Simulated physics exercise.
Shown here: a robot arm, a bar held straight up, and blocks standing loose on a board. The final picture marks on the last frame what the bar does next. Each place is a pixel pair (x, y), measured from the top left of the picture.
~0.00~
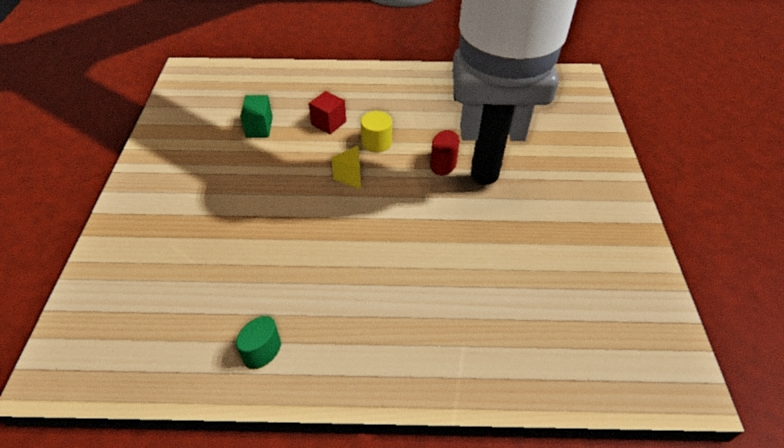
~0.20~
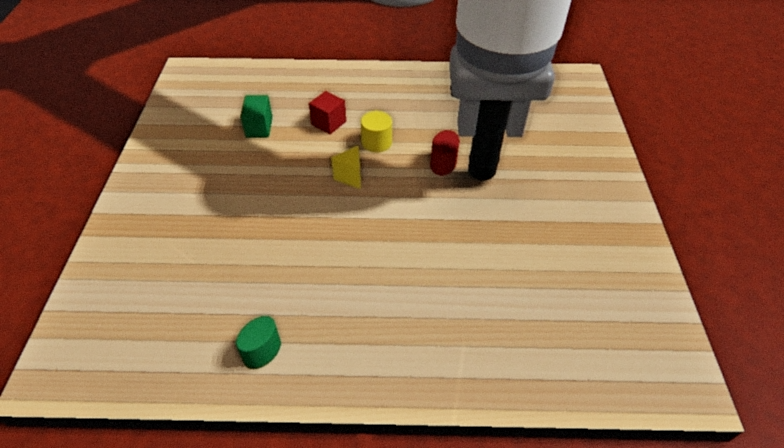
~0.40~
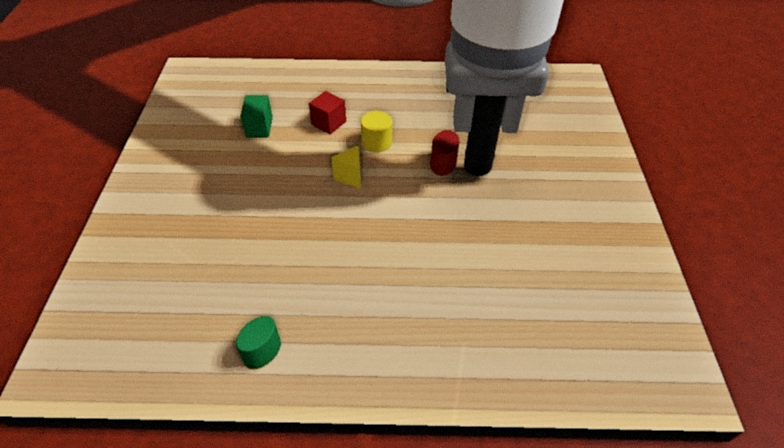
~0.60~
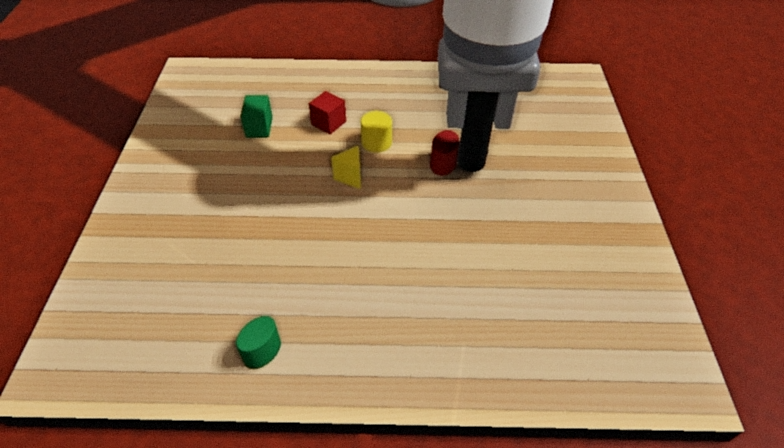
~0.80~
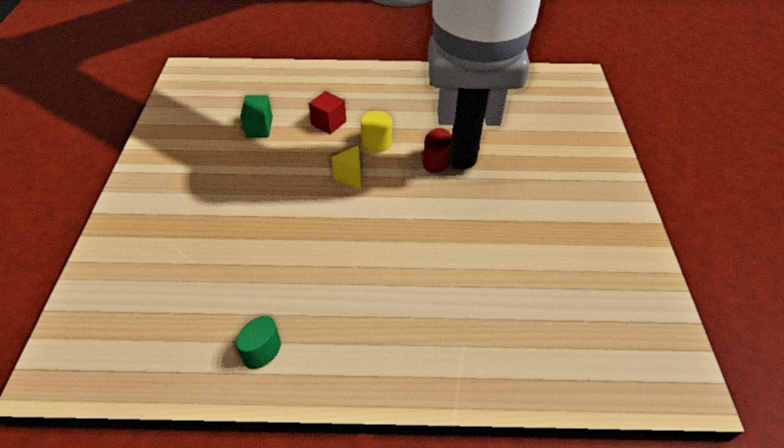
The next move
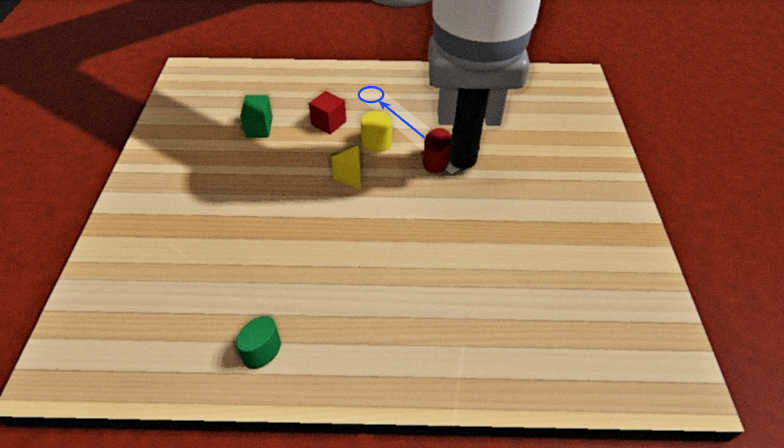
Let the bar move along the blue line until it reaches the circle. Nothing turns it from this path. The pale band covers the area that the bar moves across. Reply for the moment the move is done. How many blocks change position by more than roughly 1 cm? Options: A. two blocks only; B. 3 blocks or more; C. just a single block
Correct choice: C.
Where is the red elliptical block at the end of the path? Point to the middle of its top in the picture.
Located at (407, 128).
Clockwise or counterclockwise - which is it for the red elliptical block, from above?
It spins anti-clockwise.
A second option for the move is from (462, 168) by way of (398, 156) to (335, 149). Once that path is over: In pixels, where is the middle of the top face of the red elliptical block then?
(324, 110)
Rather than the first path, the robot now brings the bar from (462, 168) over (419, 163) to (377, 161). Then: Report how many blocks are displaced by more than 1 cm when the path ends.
Answer: 2.
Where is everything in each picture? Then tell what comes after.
Bar tip at (485, 176); block tops, yellow circular block at (376, 120); red elliptical block at (446, 141), in the first picture.
Bar at (482, 172); blocks unchanged, in the second picture.
Bar at (478, 167); blocks unchanged, in the third picture.
Bar at (471, 163); blocks unchanged, in the fourth picture.
Bar at (463, 161); yellow circular block at (376, 120); red elliptical block at (438, 139), in the fifth picture.
Path on the board, from (462, 168) to (371, 94).
What follows on the original path. One third of the way, bar at (429, 133); red elliptical block at (407, 128), turned 60° anticlockwise.
Two thirds of the way, bar at (399, 109); red elliptical block at (407, 128), turned 60° anticlockwise.
At the end, bar at (371, 87); yellow circular block in place; red elliptical block at (407, 128), turned 60° anticlockwise.
